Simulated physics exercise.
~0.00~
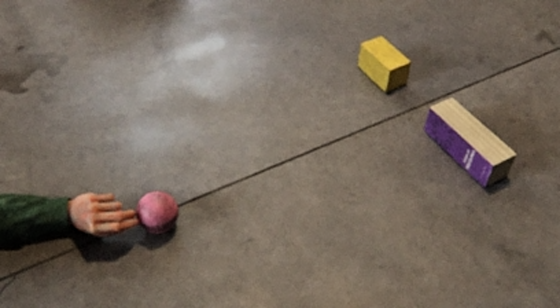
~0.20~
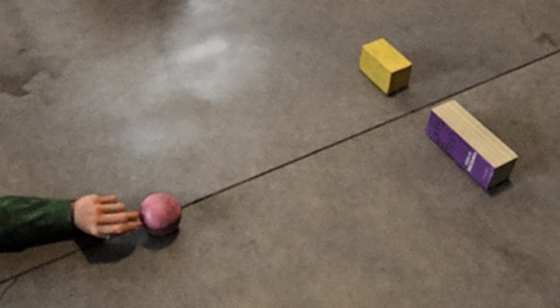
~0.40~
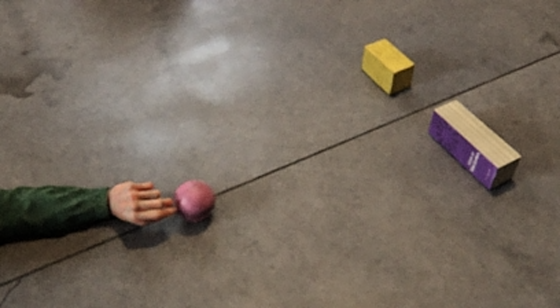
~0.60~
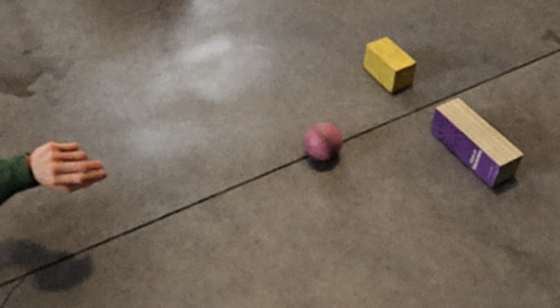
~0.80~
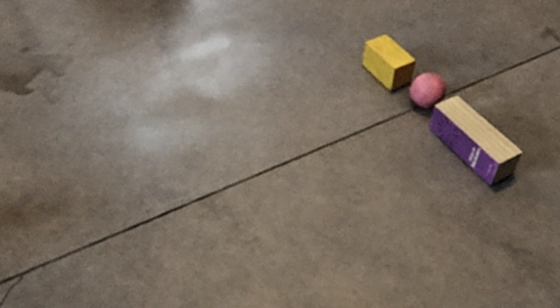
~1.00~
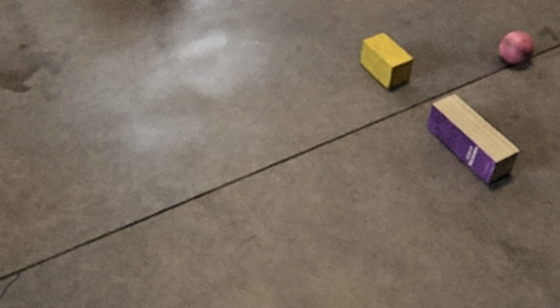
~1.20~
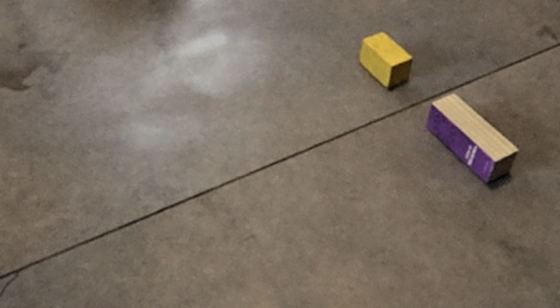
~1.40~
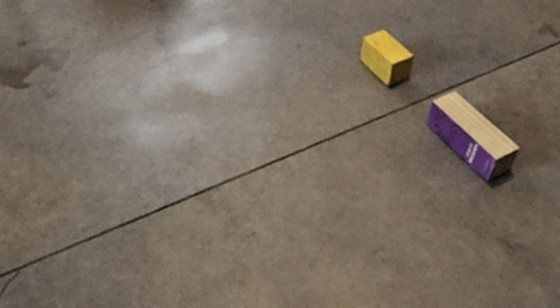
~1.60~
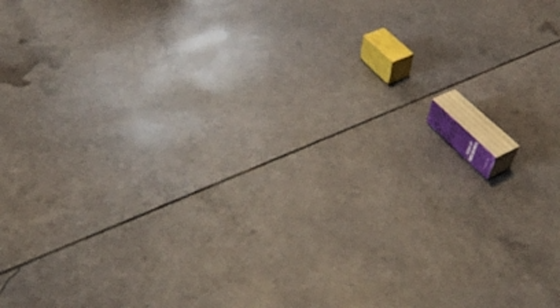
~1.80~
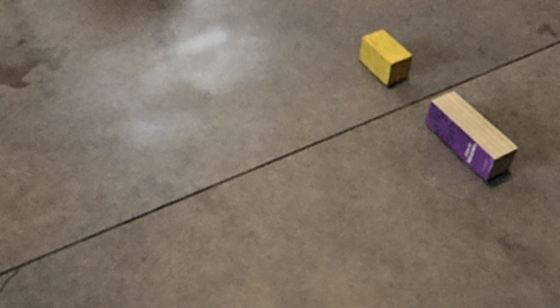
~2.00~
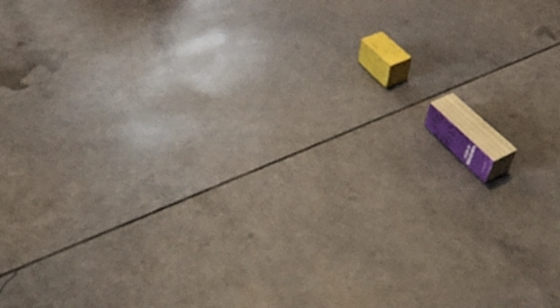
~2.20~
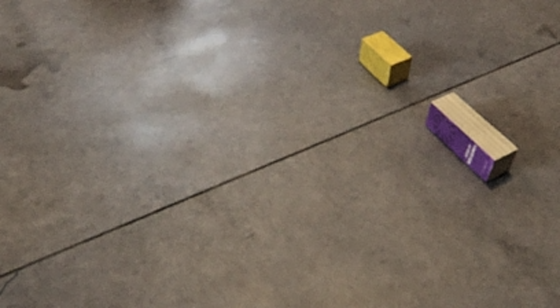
A pink ball, pushed by a hand in a green sleeve, rolled up and to the right across a grey floor, passed cleanly between a yellow block and a purple book, and went out of view, leaving both standing where they were.
